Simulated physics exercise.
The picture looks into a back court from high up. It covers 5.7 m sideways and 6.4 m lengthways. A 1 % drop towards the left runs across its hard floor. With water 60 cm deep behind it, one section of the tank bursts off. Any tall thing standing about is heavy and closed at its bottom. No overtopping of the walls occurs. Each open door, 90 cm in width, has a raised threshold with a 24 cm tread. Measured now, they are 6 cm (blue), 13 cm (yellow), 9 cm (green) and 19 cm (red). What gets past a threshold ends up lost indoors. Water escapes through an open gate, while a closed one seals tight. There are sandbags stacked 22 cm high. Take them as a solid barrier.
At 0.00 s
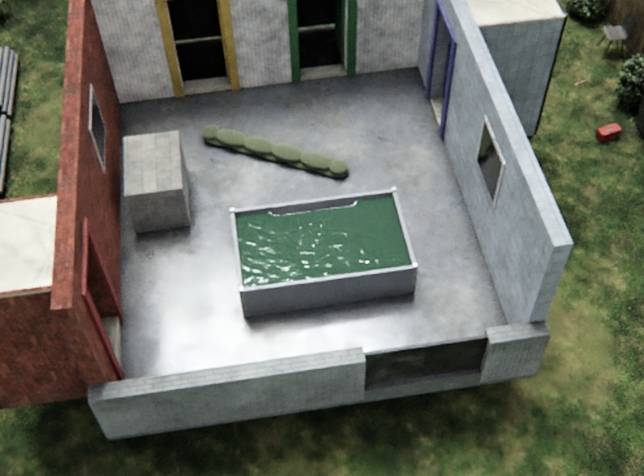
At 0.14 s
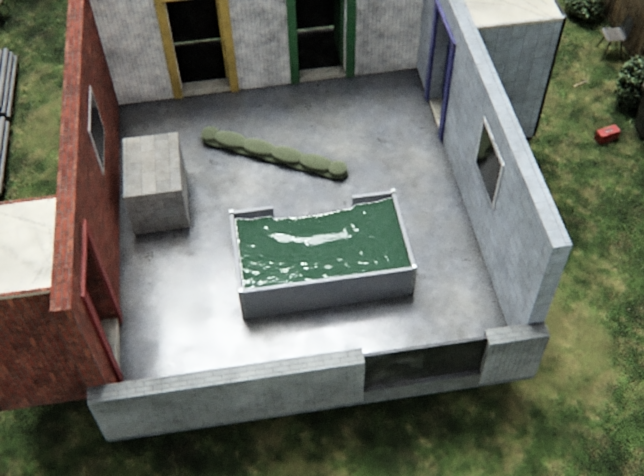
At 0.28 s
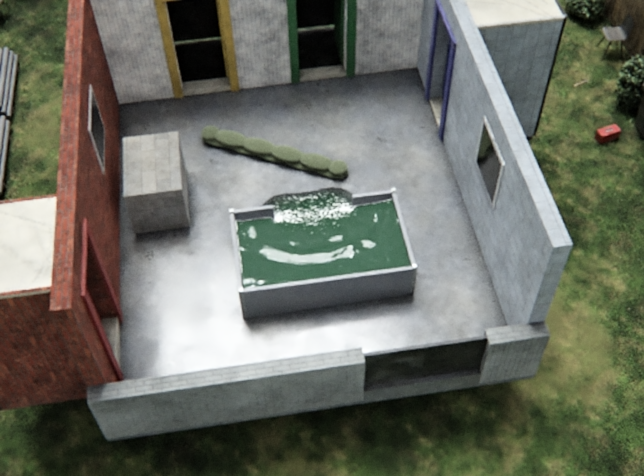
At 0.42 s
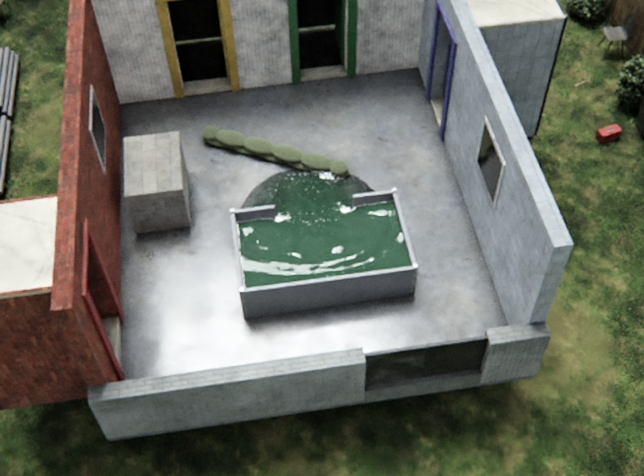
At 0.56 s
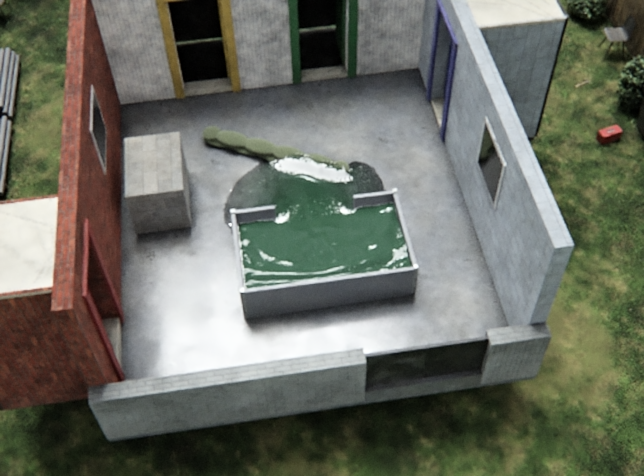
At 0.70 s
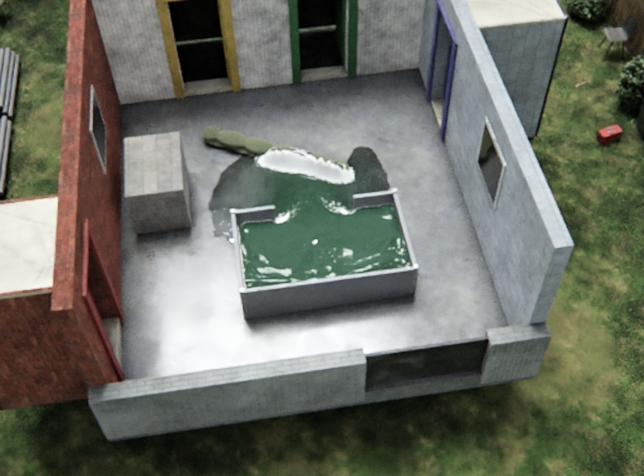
A tank's far side bursts open and green water pours out, spreading around the sandbags.
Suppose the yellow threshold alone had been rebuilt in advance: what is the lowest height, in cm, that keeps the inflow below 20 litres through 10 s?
About 8 cm.
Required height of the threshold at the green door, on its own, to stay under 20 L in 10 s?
For green: Close to 8.0 cm.
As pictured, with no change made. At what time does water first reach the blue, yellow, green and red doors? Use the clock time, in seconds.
Door blue: 1.6 seconds; door yellow: 2.0 seconds; door green: 2.0 seconds; door red: 4.0 seconds.
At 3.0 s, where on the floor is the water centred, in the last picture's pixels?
Around (284, 196).
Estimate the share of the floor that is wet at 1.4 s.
Approximately 25 % of it.
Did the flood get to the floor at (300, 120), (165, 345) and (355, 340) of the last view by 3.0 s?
In order: Soaked, untouched, untouched.
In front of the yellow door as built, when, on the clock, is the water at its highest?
It peaks around 3.0 s.
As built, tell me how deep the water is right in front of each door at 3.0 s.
In cm: Blue 9, yellow 14, green 7, red 0.
After 1.4 s water covers 25 % of the floor, deepest (40 cm) near (334, 181); it has not reached the yellow door.
After 3.0 s water covers 50 % of the floor, deepest (30 cm) near (122, 107); 14 cm at the yellow door, 0 litres in over its 13 cm threshold.
After 10.0 s water covers 95 % of the floor, deepest (12 cm) near (122, 120); 7 cm at the yellow door, 3 litres in over its 13 cm threshold.
At the yellow door as built, the water arrived by 2.1 s and peaked near 14 cm at 3.0 s.
Run again over the same 10 s with other heights there, 28 litres in over 7 cm, 10 litres over 9.5 cm. The limit of 20 litres is kept from about 8 cm up.
